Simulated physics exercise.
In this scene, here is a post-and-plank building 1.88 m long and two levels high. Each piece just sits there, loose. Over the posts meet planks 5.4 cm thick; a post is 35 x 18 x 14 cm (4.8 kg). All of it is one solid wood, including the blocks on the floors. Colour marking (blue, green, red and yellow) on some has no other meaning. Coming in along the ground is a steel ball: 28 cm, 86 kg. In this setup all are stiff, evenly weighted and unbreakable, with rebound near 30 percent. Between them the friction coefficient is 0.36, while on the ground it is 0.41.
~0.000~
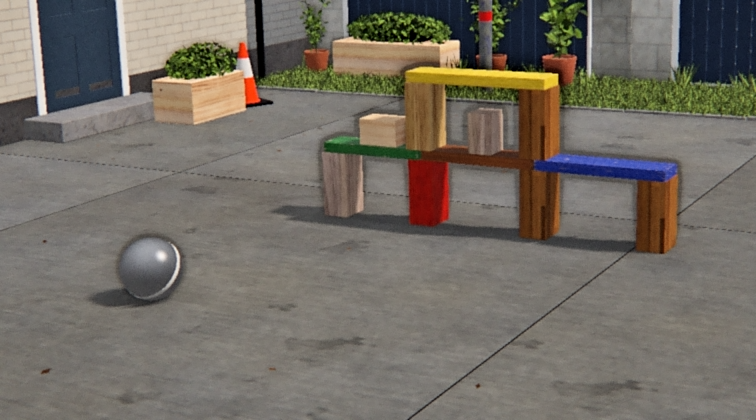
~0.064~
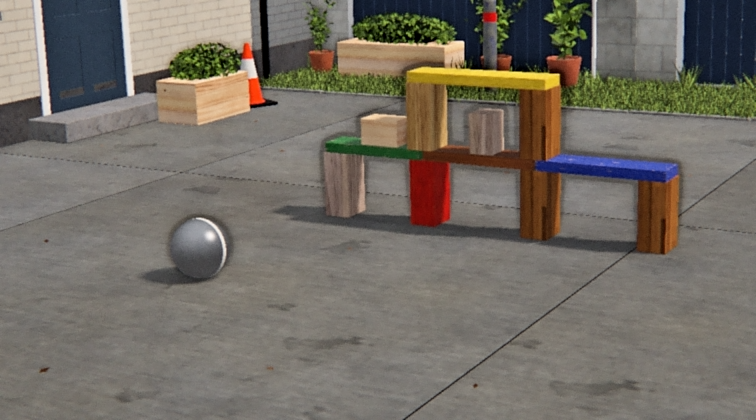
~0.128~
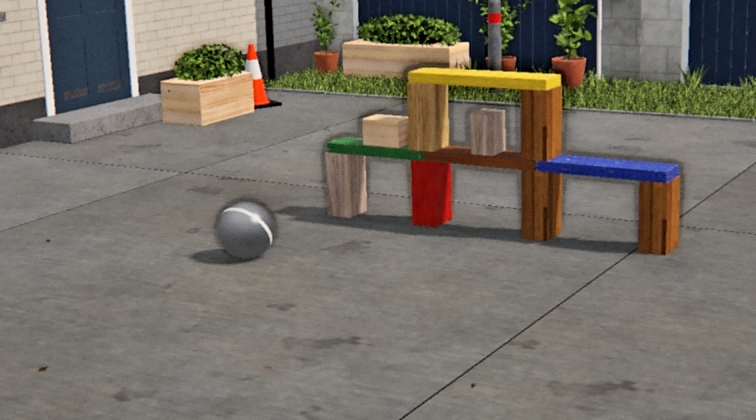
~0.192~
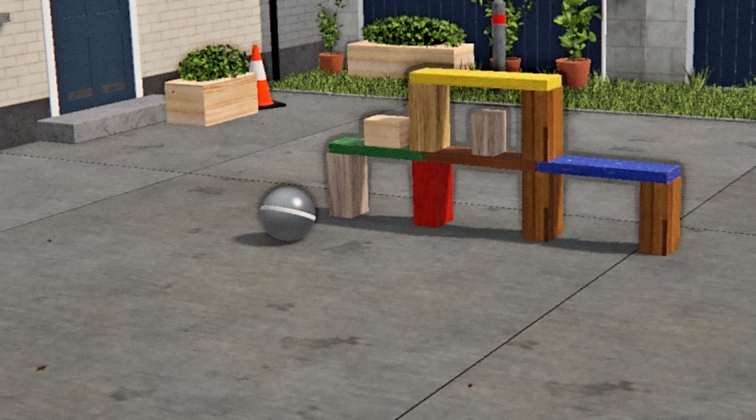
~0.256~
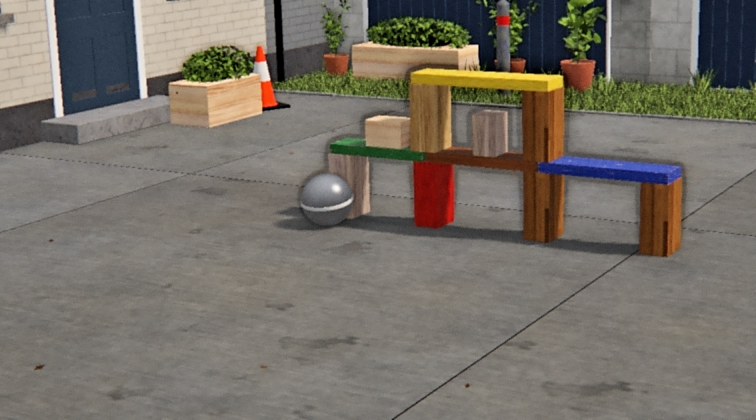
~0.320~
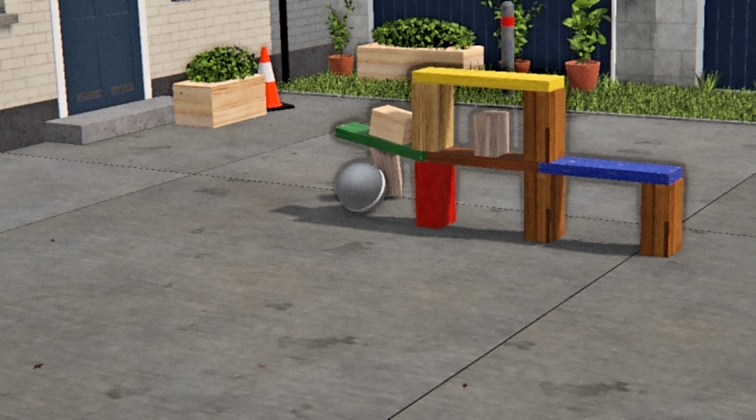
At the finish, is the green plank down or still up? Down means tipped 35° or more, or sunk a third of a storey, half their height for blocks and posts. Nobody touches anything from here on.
It is down.
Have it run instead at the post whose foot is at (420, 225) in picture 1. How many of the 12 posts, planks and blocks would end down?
Changed throw: 9 in all.
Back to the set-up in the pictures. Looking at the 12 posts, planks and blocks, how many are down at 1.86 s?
I count 3 at that moment.
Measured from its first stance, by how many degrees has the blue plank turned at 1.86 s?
Roughly 0°.
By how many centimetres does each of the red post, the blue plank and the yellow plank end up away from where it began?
The red one ends around 0 cm from its start, the blue one around 0 cm and the yellow one around 0 cm.
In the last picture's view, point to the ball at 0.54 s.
You'll find it near (457, 151).
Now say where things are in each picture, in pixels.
In the first picture (we follow the side turned to the camera; the camera moves round a little), ball (151, 269) 1.42 m from contact, 5.5 m/s; green plank (370, 151); blue plank (598, 171); yellow plank (473, 81); no piece has moved.
In the second picture, ball (200, 248) 1.07 m from contact, 5.5 m/s; green plank (371, 151).
In the third picture, ball (246, 230) 72 cm from contact, 5.5 m/s; green plank (373, 152).
In the fourth picture, ball (288, 214) 37 cm from contact, 5.5 m/s; green plank (374, 152).
In the fifth picture, ball (327, 199) after contact, 5.5 m/s; green plank (375, 153).
In the sixth picture, ball (361, 187) after contact, 4.9 m/s; green plank (377, 144) tipped 9°; yellow plank (479, 82); blue plank (602, 173); steepest lean 17°, the post at (398, 161); 3 stirred so far.
Around 0.54 s, ball still moving; 1 of the 12 pieces down; green plank tipped 17°, 7 cm lower.
Around 0.94 s, ball still moving; 3 of the 12 pieces down; green plank tipped 39°, 17 cm lower; yellow plank tipped 5°.
Around 1.86 s, ball still moving; 3 of the 12 pieces down; green plank tipped 38°, 17 cm lower; yellow plank displaced 39 mm.
Finally (2.7 s), ball rolling away; 3 of the 12 pieces down; green plank tipped 38°, 17 cm lower; yellow plank displaced 34 mm; red post unmoved. Seen by the last camera, middles, green plank near (396, 178), yellow plank near (481, 80).
